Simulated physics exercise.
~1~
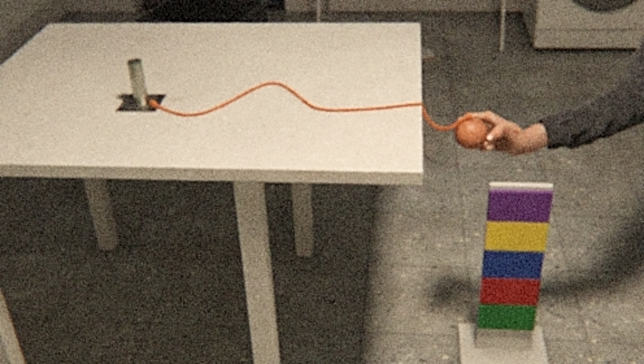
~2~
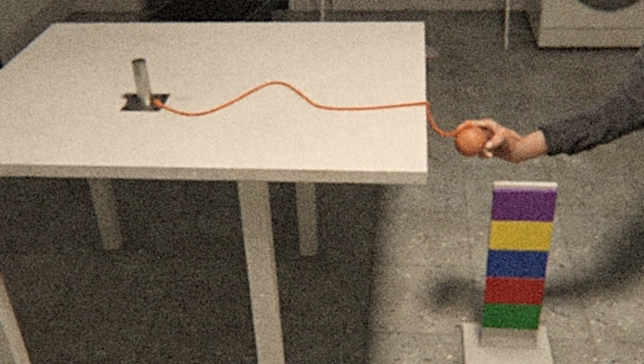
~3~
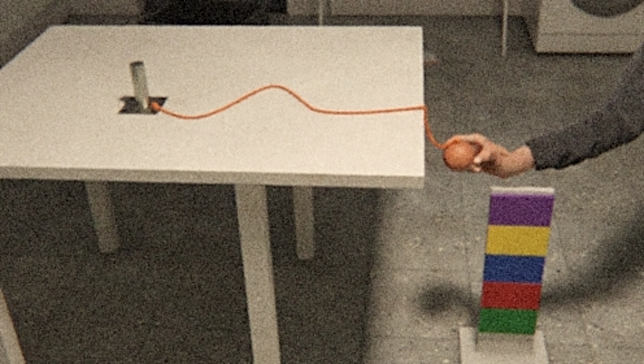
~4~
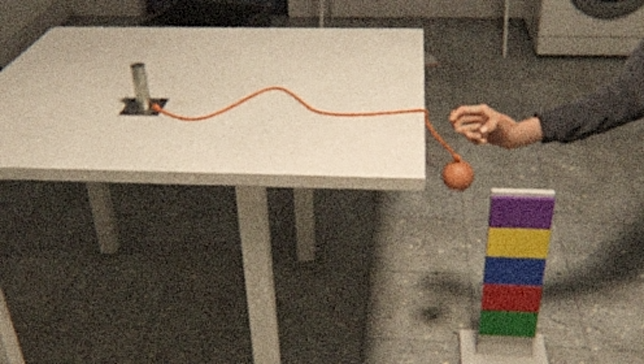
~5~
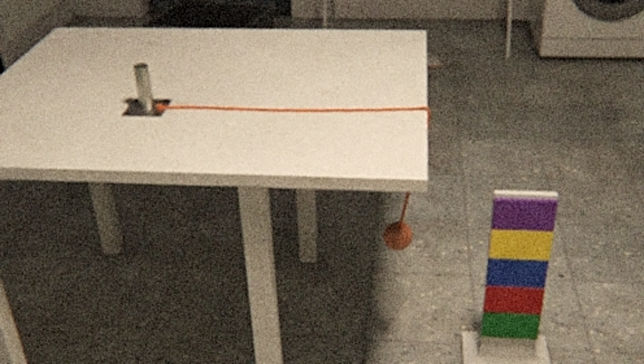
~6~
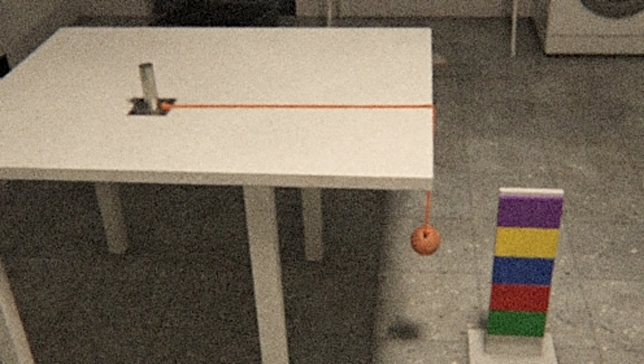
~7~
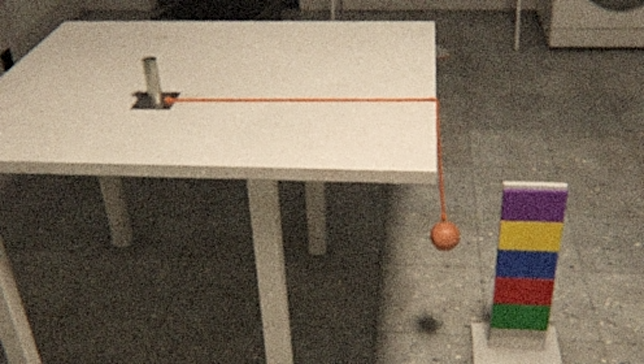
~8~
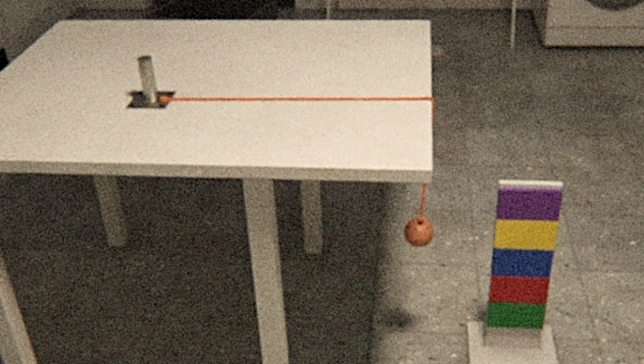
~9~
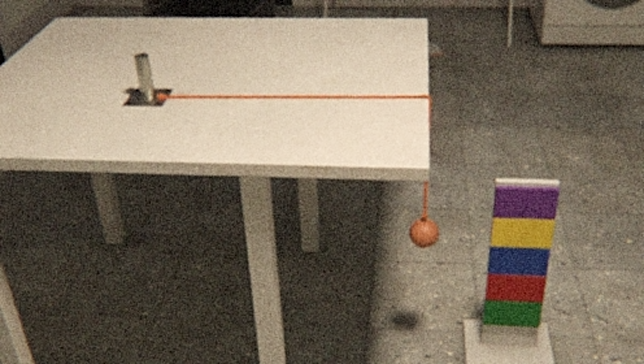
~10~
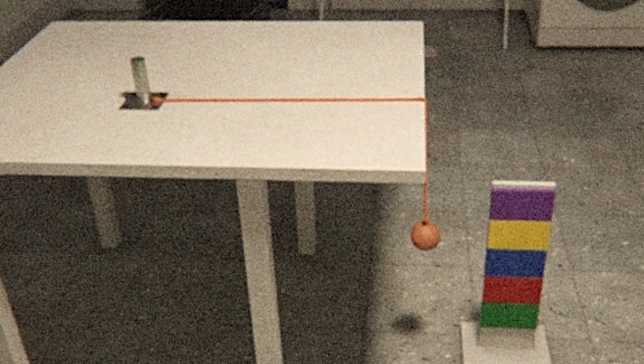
Orange ball on a cord dropping from a hand beside a white table, swinging briefly, then hanging level with the yellow band.
